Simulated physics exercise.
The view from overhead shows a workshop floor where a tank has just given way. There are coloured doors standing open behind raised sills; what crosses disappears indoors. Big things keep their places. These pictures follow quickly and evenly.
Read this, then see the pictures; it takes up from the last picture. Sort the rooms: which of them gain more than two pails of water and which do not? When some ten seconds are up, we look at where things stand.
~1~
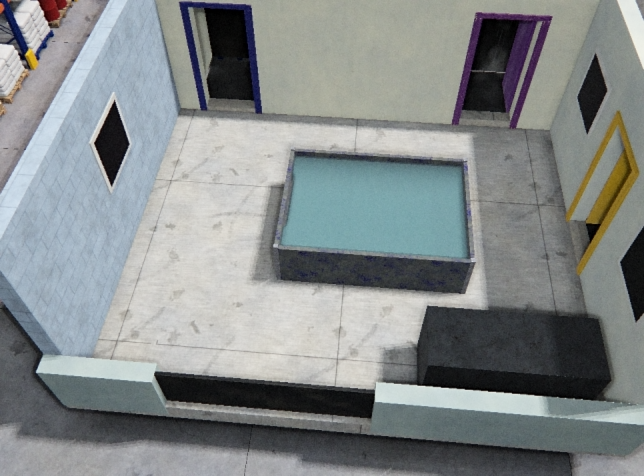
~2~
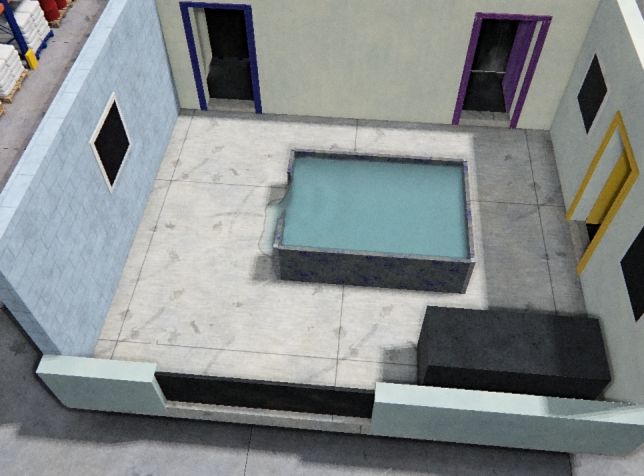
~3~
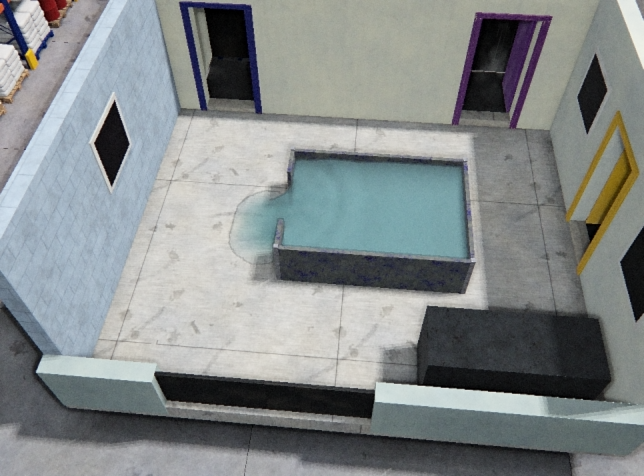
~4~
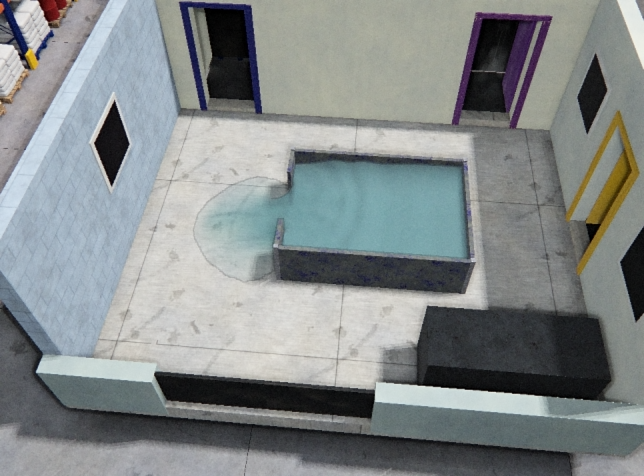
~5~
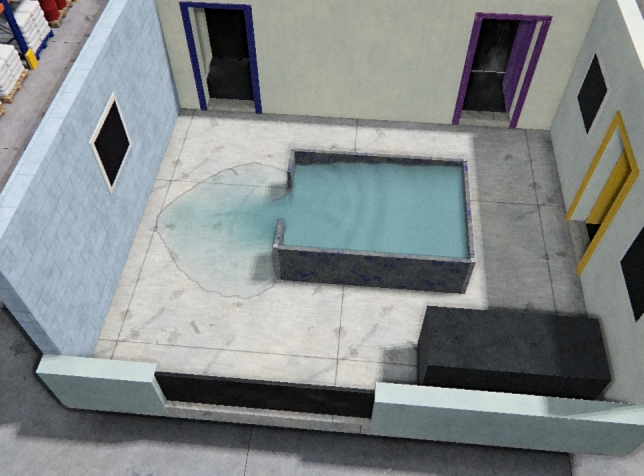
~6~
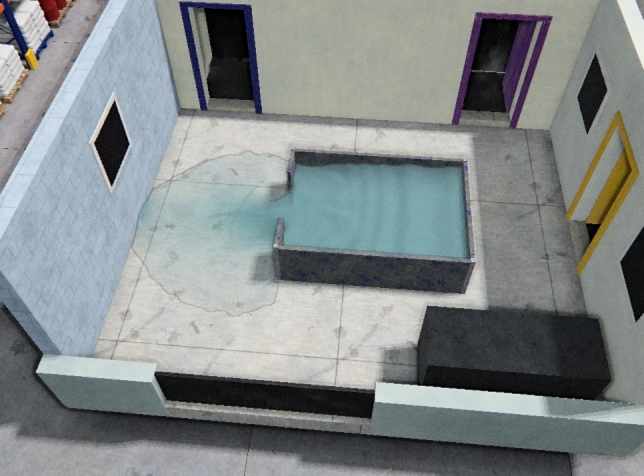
The yellow door gains more; the purple door gains no more; the blue door gains more.
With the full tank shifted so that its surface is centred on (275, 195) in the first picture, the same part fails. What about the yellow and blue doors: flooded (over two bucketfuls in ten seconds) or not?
As I see it, the yellow door tops that amount while the blue door tops that amount.
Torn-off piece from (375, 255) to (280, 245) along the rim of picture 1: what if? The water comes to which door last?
The one in purple is last.
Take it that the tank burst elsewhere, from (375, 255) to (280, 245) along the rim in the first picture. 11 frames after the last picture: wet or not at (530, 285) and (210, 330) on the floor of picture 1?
Well, the first place would be still bare and the second one submerged.
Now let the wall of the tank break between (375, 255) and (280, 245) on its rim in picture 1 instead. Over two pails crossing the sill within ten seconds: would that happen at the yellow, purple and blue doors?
Here's how it goes: The yellow door comes in low, the purple door comes in low, the blue door overshoots.
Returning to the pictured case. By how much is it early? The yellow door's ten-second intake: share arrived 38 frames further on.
It comes to around 0 percent of the ten-second total.
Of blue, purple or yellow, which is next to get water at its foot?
That would be the one in blue.
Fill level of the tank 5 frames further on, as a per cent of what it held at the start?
I'd say around 76 per cent.
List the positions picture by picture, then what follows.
In the first picture, still water in the water tank at (376, 205).
In the second picture, the front is at (279, 202), out from the gap at (288, 217).
In the third picture, the front is at (245, 205), out from the gap at (289, 219).
In the fourth picture, the front is at (205, 211), out from the gap at (289, 219).
In the fifth picture, water pours out at (289, 219) and has run to (162, 217).
In the sixth picture, the front is at (151, 193), out from the gap at (289, 219).
A moment on, water covers 25 % of the floor; the yellow door not reached, the purple door not reached, the blue door not reached.
Next, water covers 30 % of the floor; the yellow door not reached, the purple door not reached, the blue door under two buckets in.
Then, water covers 55 % of the floor; the yellow door not reached, the purple door not reached, the blue door over two buckets in.
Later, water covers 90 % of the floor; the yellow door wet at the sill, nothing in, the purple door wet at the sill, nothing in, the blue door far over two buckets in.
In the end, water covers 100 % of the floor; the yellow door over two buckets in, the purple door wet at the sill, nothing in, the blue door far over two buckets in.
